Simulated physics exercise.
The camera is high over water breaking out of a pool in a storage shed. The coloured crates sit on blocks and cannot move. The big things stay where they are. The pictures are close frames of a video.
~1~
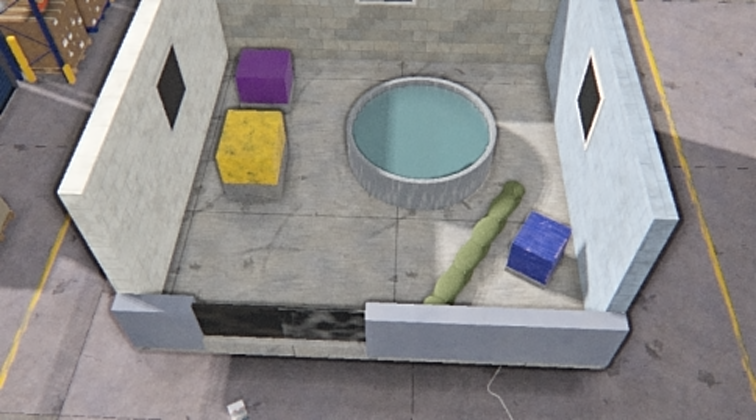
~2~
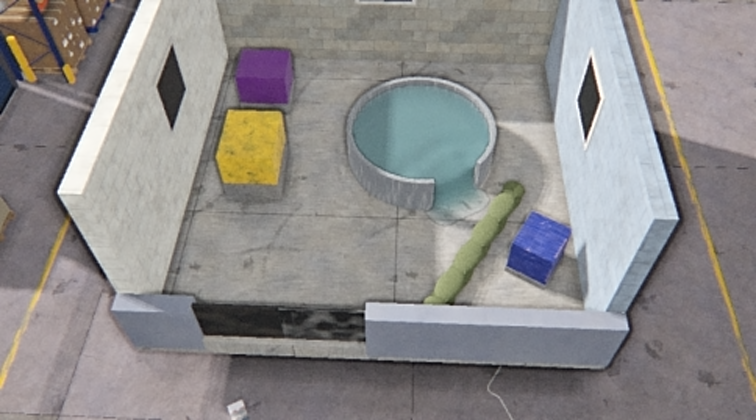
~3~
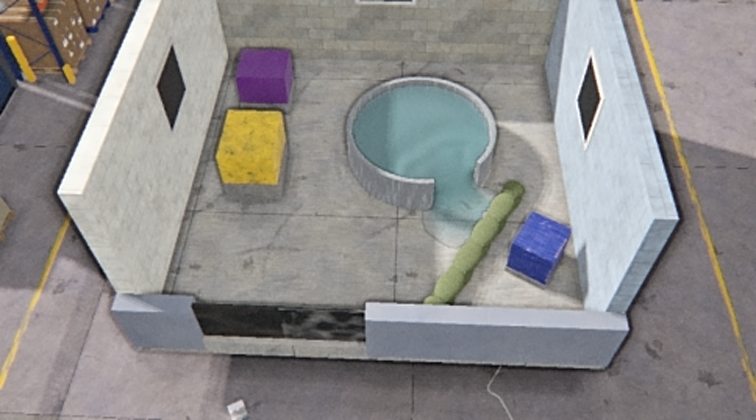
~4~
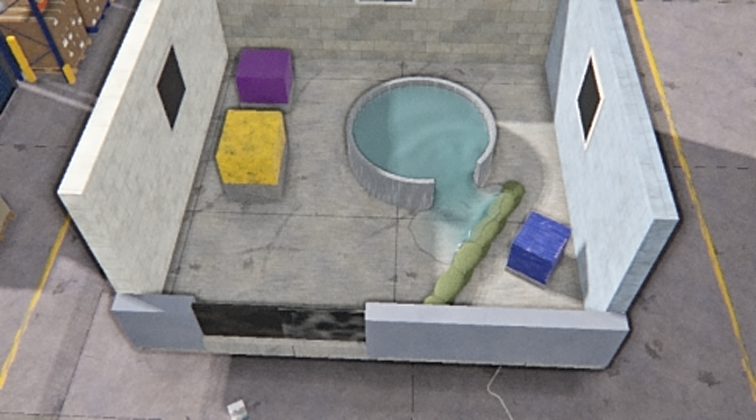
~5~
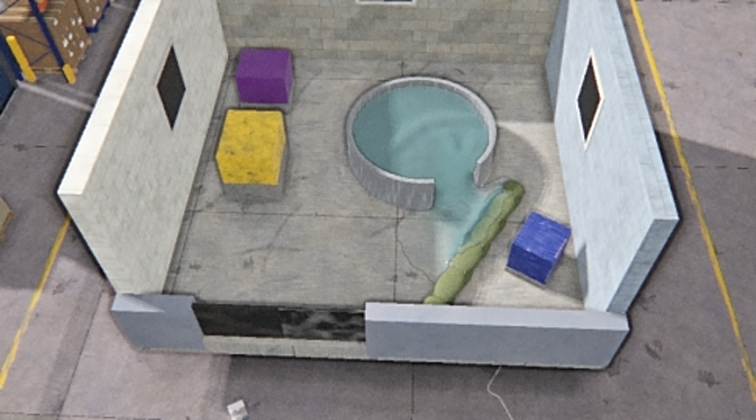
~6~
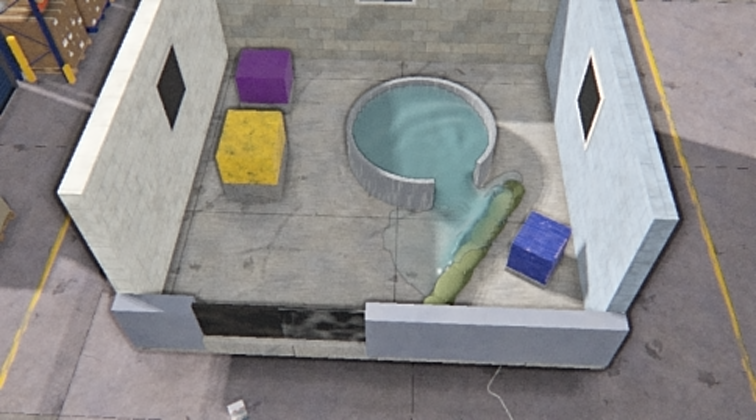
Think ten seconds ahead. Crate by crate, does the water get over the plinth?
One by one: The yellow crate keeps dry; the purple crate keeps dry; the blue crate is soaked.
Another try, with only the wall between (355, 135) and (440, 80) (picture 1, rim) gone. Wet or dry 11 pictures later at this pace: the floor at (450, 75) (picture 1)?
Verdict: Awash.
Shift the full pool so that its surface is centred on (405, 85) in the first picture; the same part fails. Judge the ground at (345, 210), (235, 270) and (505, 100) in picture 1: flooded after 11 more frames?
One after the other: No water, dry, clear.
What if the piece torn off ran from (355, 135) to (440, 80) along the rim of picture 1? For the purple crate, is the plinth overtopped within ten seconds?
Then: The purple one is topped.
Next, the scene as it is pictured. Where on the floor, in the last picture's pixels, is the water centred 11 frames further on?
Close to (426, 187).
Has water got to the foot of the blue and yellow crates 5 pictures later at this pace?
One by one: Blue crate already wet; yellow crate no.
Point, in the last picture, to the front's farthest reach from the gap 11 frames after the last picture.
Around (155, 322).
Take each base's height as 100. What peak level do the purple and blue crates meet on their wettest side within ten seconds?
In turn 40 and 130 per cent.
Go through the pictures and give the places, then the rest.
In the first frame, the pool at (421, 130) is whole and still.
In the second frame, water pours out at (455, 192) and has run to (482, 195).
In the third frame, the front is at (456, 243), out from the gap at (455, 194).
In the fourth frame, water pours out at (455, 194) and has run to (452, 260).
In the fifth frame, the front is at (439, 278), out from the gap at (455, 193).
In the sixth frame, water pours out at (455, 193) and has run to (430, 289).
A moment on, water covers 25 % of the floor; the yellow crate not reached, the purple crate not reached, the blue crate water round its plinth.
Next, water covers 40 % of the floor; the yellow crate not reached, the purple crate not reached, the blue crate water round its plinth.
Then, water covers 50 % of the floor; the yellow crate not reached, the purple crate not reached, the blue crate water round its plinth.
Later, water covers 80 % of the floor; the yellow crate water round its plinth, the purple crate water round its plinth, the blue crate water round its plinth.
In the end, water covers 95 % of the floor; the yellow crate stayed above the water, the purple crate stayed above the water, the blue crate was topped.
